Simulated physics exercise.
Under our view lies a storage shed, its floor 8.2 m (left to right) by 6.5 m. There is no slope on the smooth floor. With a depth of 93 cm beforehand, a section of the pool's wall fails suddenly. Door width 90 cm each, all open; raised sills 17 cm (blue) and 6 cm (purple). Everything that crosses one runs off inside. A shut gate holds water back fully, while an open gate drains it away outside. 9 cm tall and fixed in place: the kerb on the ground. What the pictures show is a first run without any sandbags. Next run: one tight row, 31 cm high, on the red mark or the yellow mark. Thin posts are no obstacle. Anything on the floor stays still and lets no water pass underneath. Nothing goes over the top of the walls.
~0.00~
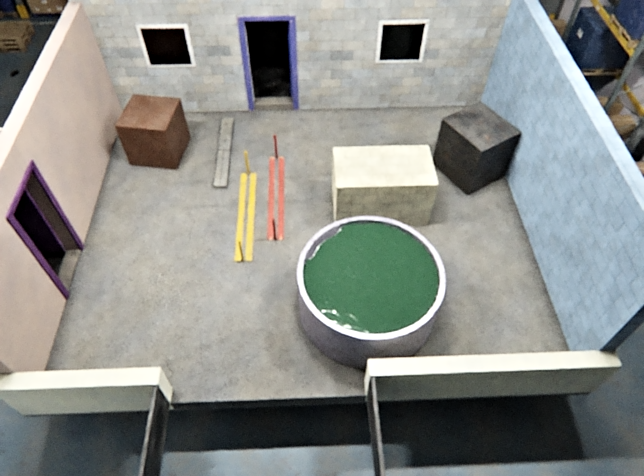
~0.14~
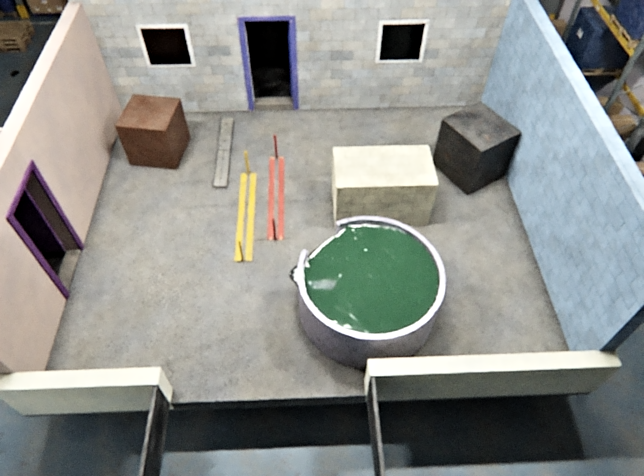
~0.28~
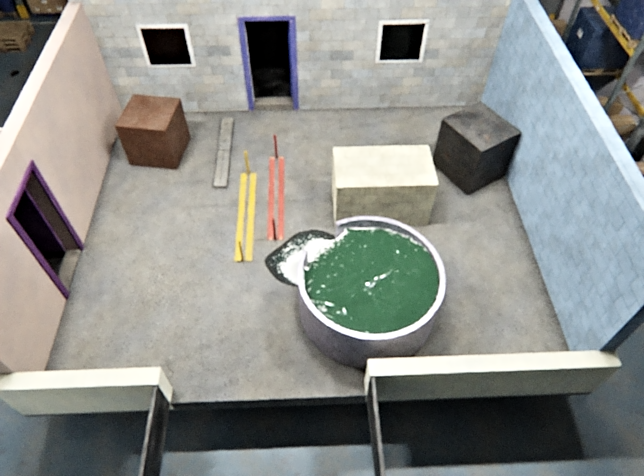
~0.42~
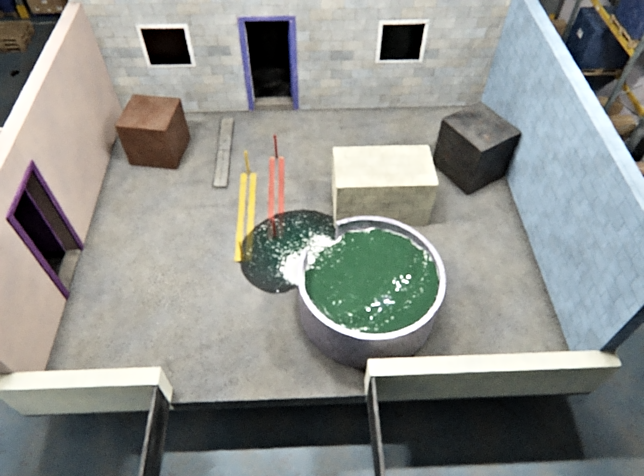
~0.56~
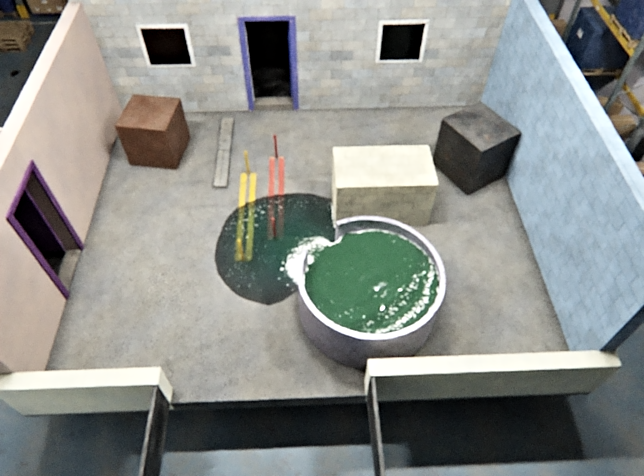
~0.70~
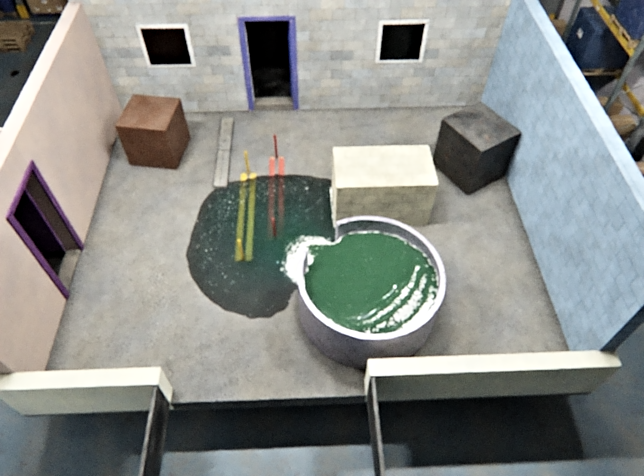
Green water broke out through the far left side of a round pool in a walled yard, foaming at the gap, and spread in a widening dark puddle around the yellow and red strips.
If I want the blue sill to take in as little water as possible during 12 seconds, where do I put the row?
Put it on the red mark.
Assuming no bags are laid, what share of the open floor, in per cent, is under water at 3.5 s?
Roughly 55 per cent of the floor is wet.
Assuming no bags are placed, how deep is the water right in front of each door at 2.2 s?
In centimetres, blue: 27; purple: 12.
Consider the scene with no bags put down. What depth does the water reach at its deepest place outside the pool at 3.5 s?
30 cm.
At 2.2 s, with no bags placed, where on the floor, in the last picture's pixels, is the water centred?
Around (291, 243).
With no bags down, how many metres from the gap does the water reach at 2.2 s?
About 6.0 metres out.
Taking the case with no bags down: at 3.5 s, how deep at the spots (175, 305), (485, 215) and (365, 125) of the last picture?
Around 1 cm, 0 cm and 5 cm.
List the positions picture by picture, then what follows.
The first picture shows the pool at (371, 275) is whole and still, 93 cm deep.
In the second picture, the front is at a hidden place, 0.5 m from the gap on the pool's far side; 0.2 m2 of floor is under water; 93 cm left at the back of the pool.
In the third picture, the front is at (271, 261), 0.9 m from the gap on the pool's far side; 0.9 m2 of floor is under water; 93 cm left at the back of the pool.
In the fourth picture, water pours out on the pool's far side and has run 1.5 m, to (256, 230); typically 8 cm deep outside, 93 cm at the pool's back.
In the fifth picture, the front is at (238, 211), 2.1 m from the gap on the pool's far side; 4.1 m2 of floor is under water; 86 cm left at the back of the pool.
In the sixth picture, the front is at (221, 189), 2.8 m from the gap on the pool's far side; 6.7 m2 of floor is under water; 73 cm left at the back of the pool.
After 1.4 s water covers 40 % of the floor and is deepest (47 cm) near (312, 273) in the run without bags; in at the blue door, 0 L with no bags, 0 L with the row on red, 0 L on yellow.
After 2.2 s water covers 50 % of the floor and is deepest (36 cm) near (235, 112) in the run without bags; in at the blue door, 5 L with no bags, 15 L with the row on red, 102 L on yellow.
After 3.5 s water covers 55 % of the floor and is deepest (30 cm) near (155, 114) in the run without bags; in at the blue door, 23 L with no bags, 27 L with the row on red, 184 L on yellow.
After 7.0 s water covers 75 % of the floor and is deepest (16 cm) near (498, 167) in the run without bags; in at the blue door, 24 L with no bags, 29 L with the row on red, 217 L on yellow.
After 12.0 s water covers 90 % of the floor and is deepest (10 cm) near (67, 299) in the run without bags; in at the blue door, 24 L with no bags, 29 L with the row on red, 217 L on yellow.
